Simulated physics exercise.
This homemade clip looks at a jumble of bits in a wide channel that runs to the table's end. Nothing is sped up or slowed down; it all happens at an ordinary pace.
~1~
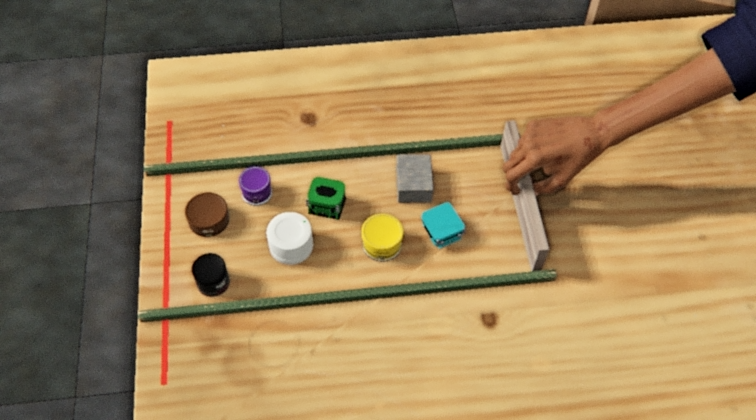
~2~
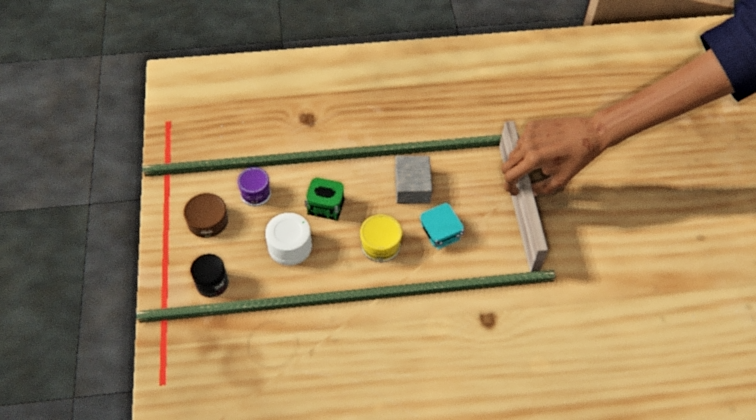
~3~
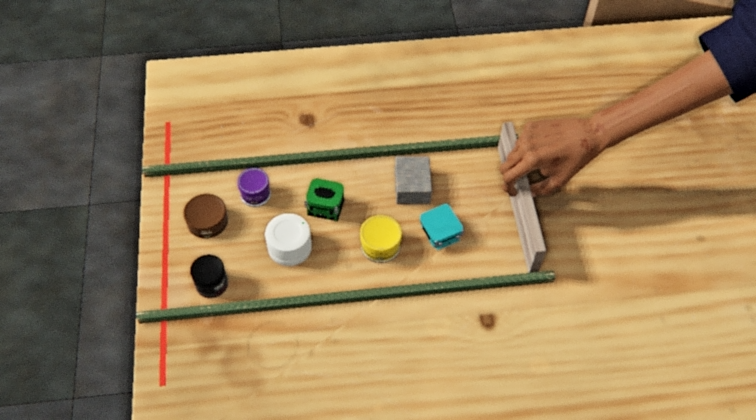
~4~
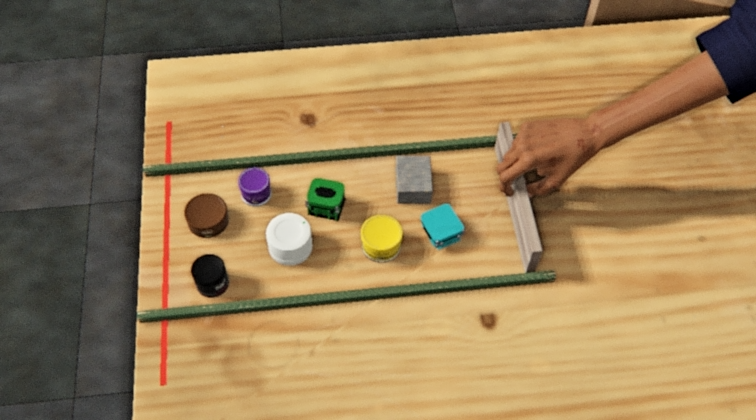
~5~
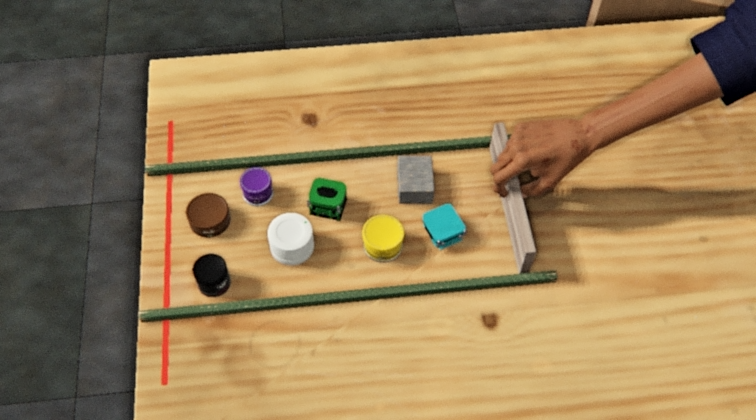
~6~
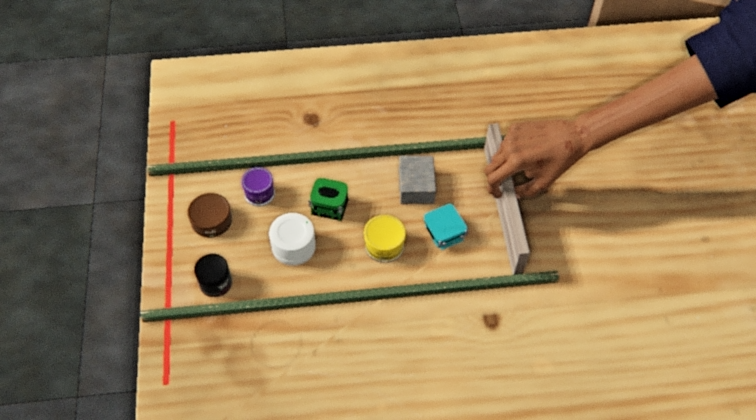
A hand gripping a pale board at the right end of a channel between two green rods slides it slightly to the left. The board closes a little of the gap to the grey block and turquoise case, while the scattered tubs, pots and cases stay in place, untouched.
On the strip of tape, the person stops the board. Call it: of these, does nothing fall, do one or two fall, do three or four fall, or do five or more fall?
Five or more fall.
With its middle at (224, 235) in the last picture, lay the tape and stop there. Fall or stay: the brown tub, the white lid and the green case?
The brown tub topples down; the white lid topples down; the green case stays put.
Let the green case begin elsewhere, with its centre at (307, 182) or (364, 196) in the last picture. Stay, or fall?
Place by place, it goes off; goes off.
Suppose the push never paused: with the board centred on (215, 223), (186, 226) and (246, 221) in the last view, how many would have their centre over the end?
2, 5, 0.
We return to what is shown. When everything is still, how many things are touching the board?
Number: 3.
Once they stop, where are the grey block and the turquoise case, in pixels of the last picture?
Near (151, 204) and (151, 251).
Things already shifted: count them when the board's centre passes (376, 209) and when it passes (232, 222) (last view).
Moved so far: 5, later 8.
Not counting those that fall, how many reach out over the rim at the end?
3 in all.
Soon after, none off yet; brown tub at rest near (210, 215); black tub at rest near (213, 276); purple tin at rest near (258, 187).
After that, none off yet; brown tub displaced about its own width near (183, 212); black tub displaced a little near (196, 283); purple tin displaced about its own width near (221, 189).
In the end, the number that fall off is five or more; gone, yellow pot, green case, white lid, purple tin and brown tub.
